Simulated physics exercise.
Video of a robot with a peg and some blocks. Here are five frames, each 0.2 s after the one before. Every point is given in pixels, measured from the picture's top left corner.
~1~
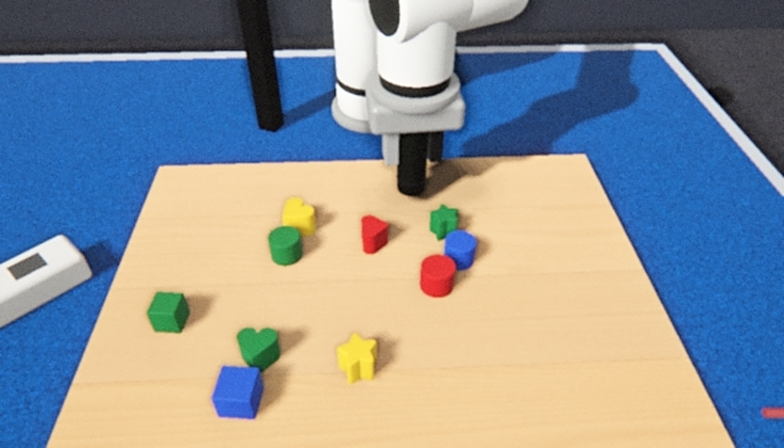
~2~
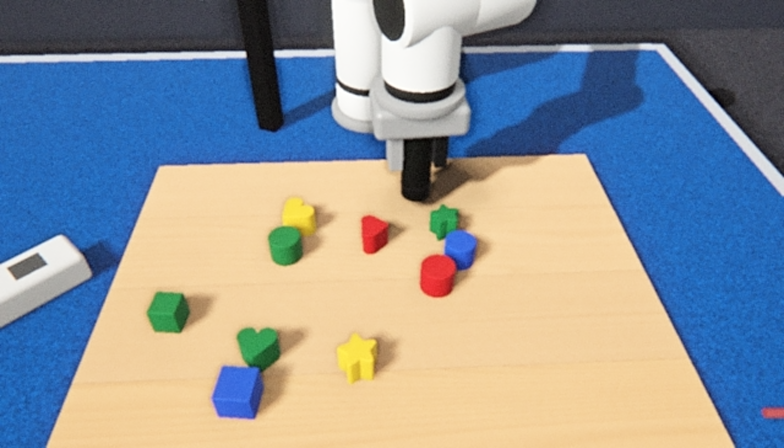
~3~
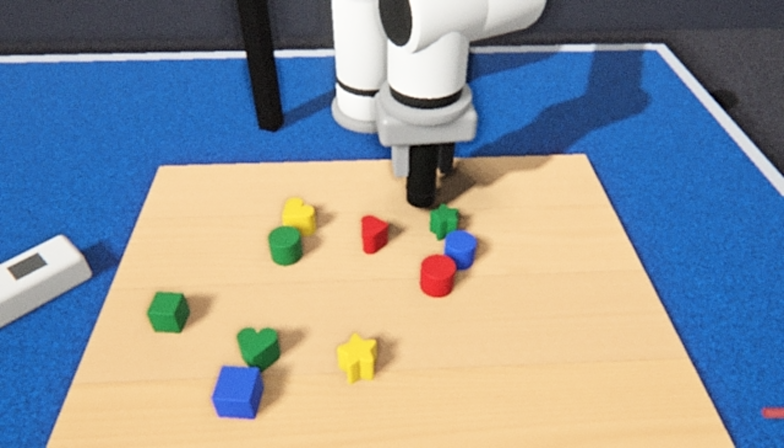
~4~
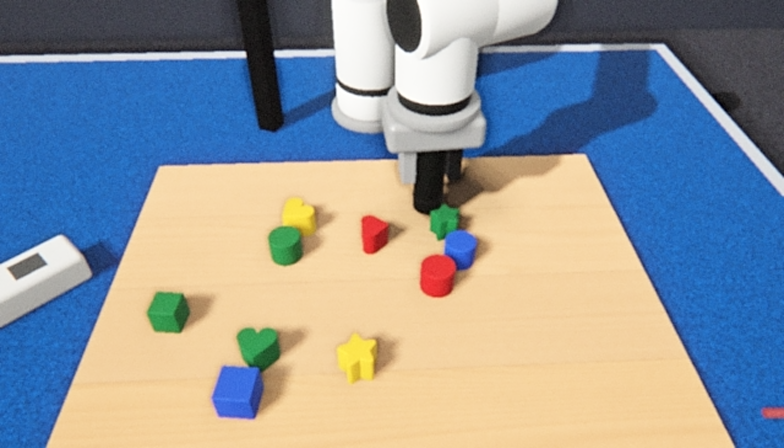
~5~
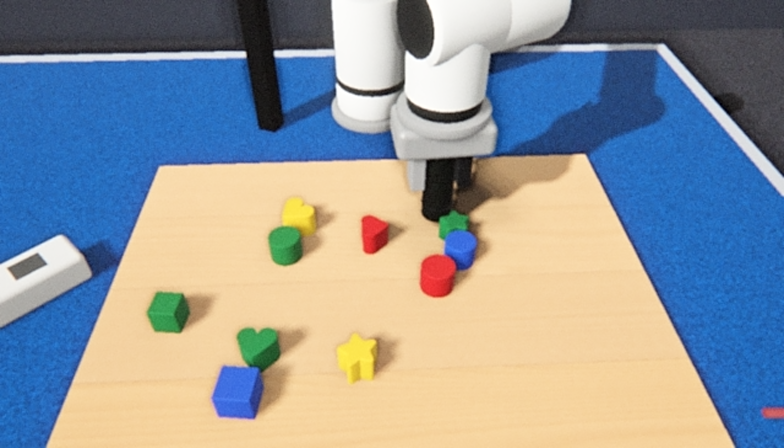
A white robot arm holding a black peg moves slowly down and to the right across a wooden board scattered with coloured blocks, which at first stay still. The peg then reaches the green star-shaped block and nudges it slightly right and down toward the blue block, while the other blocks remain in place.
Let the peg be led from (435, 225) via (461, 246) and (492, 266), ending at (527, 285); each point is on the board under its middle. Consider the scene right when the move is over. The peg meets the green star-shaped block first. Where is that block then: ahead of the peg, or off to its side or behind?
I'd say the green star-shaped block is still out in front of the peg at the end.
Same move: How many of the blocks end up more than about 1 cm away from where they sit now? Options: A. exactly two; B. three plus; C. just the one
Choice A: Exactly two.
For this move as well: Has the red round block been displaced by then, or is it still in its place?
It will remain on its spot.
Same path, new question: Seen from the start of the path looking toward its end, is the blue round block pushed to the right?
I expect so.
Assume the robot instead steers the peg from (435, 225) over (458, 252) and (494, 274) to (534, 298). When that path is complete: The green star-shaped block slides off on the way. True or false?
False - the claim does not hold.
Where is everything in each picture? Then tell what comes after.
In the first frame, peg's lower end (411, 188); red round block (438, 266); green star-shaped block (446, 213); blue round block (461, 240).
In the second frame, peg (415, 194); blocks still.
In the third frame, peg (420, 200); blocks still.
In the fourth frame, peg (427, 206); blocks still.
In the fifth frame, peg (436, 213); red round block (438, 266); green star-shaped block (455, 220); blue round block (461, 240).
What follows on the original path. One third of the way, peg (463, 234); green star-shaped block (484, 241); blue round block (481, 263).
Two thirds of the way, peg (495, 254); green star-shaped block (519, 262); blue round block (487, 272).
At the end, peg (530, 273); red round block still; green star-shaped block (556, 283); blue round block (487, 272).
